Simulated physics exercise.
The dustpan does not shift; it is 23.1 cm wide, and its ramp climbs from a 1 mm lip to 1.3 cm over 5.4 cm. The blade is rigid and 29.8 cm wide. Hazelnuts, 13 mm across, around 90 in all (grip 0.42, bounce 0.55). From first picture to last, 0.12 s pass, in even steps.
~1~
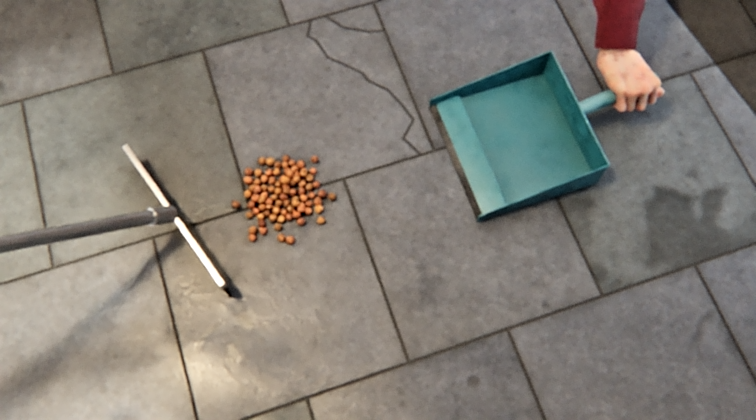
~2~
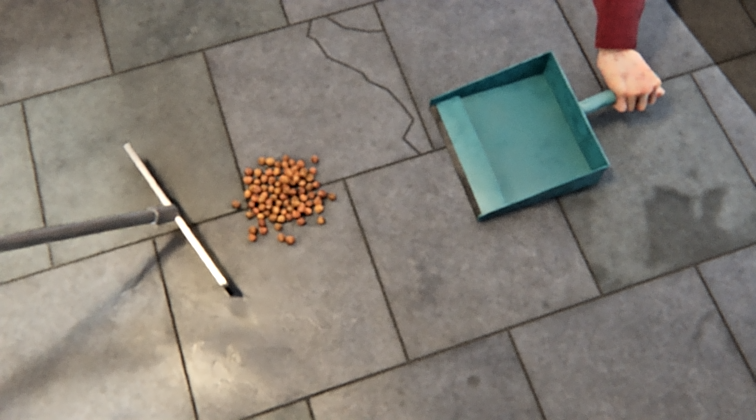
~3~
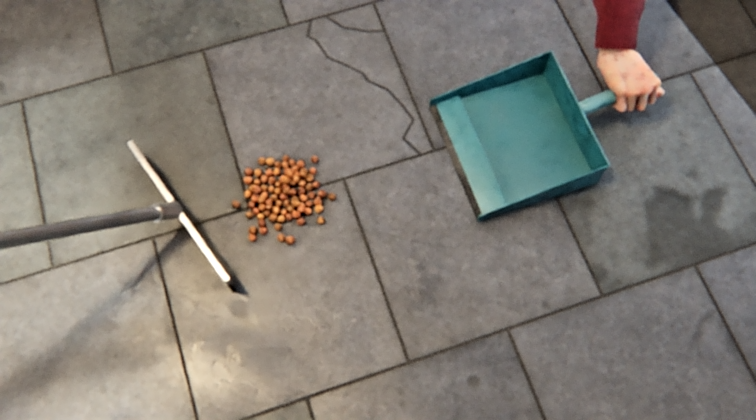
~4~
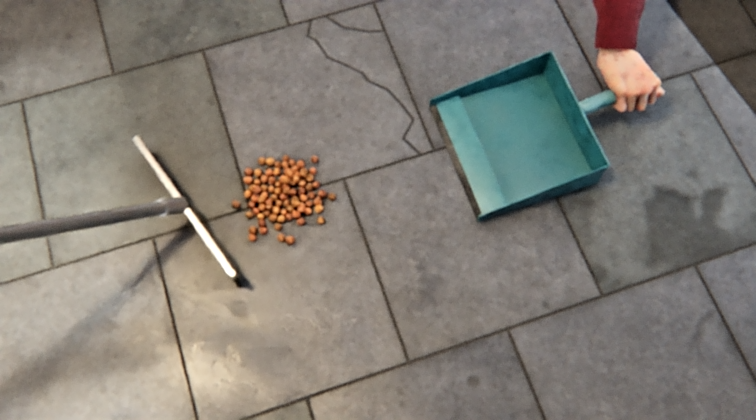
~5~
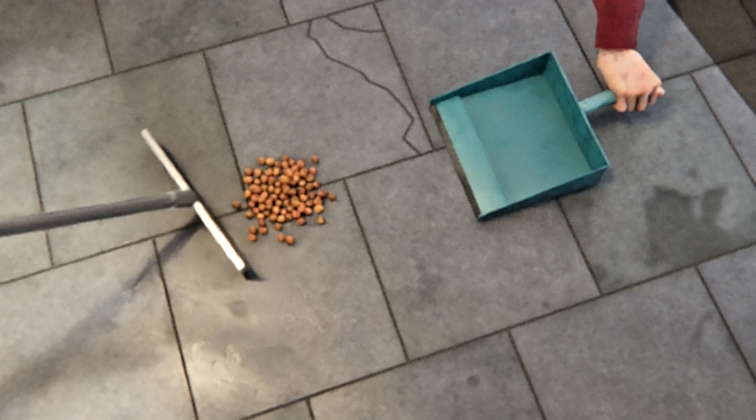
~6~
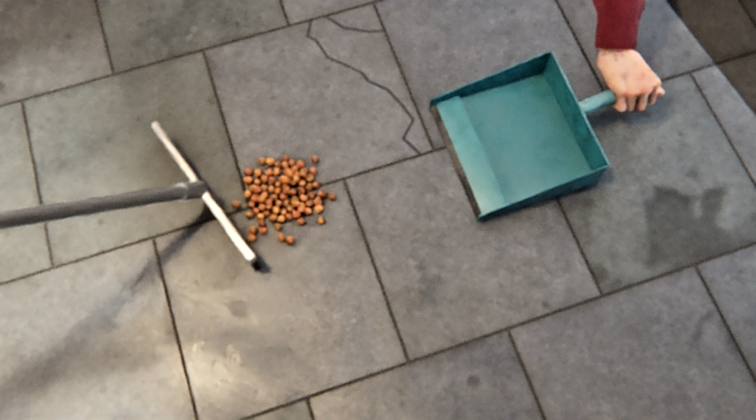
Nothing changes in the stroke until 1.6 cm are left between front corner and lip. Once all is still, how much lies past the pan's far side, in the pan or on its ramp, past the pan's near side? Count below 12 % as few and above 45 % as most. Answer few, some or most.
Past the pan's far side: Most; in the pan or on its ramp: Few; past the pan's near side: Few.
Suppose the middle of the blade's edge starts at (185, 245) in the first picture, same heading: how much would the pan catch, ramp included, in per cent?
About 10 per cent.
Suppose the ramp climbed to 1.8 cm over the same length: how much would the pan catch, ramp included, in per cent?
In that case some 5 per cent.
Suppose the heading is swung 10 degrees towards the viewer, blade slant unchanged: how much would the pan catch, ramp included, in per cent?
It would be near 15 per cent.
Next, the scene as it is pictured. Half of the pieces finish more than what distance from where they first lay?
Some 48 cm.
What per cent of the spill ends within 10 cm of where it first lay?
Some 0 per cent.
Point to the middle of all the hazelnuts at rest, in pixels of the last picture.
At about (459, 32).
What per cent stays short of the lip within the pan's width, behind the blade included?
Some 30 per cent.
Then, 0.22 s after the last picture, middle of the blade 24 cm from the lip; 0 % over the lip, far side 25 %, near side 0 %.
Then, 0.37 s after the last picture, middle of the blade 12 cm from the lip; 0 % over the lip, far side 50 %, near side 0 %.
Then, 0.64 s after the last picture, middle of the blade 6 cm from the lip; 15 % over the lip, far side 60 %, near side 5 %.
In the end, far side 60 %, pan 10 %, near side 5 %, in front of the lip or behind the blade 30 %.
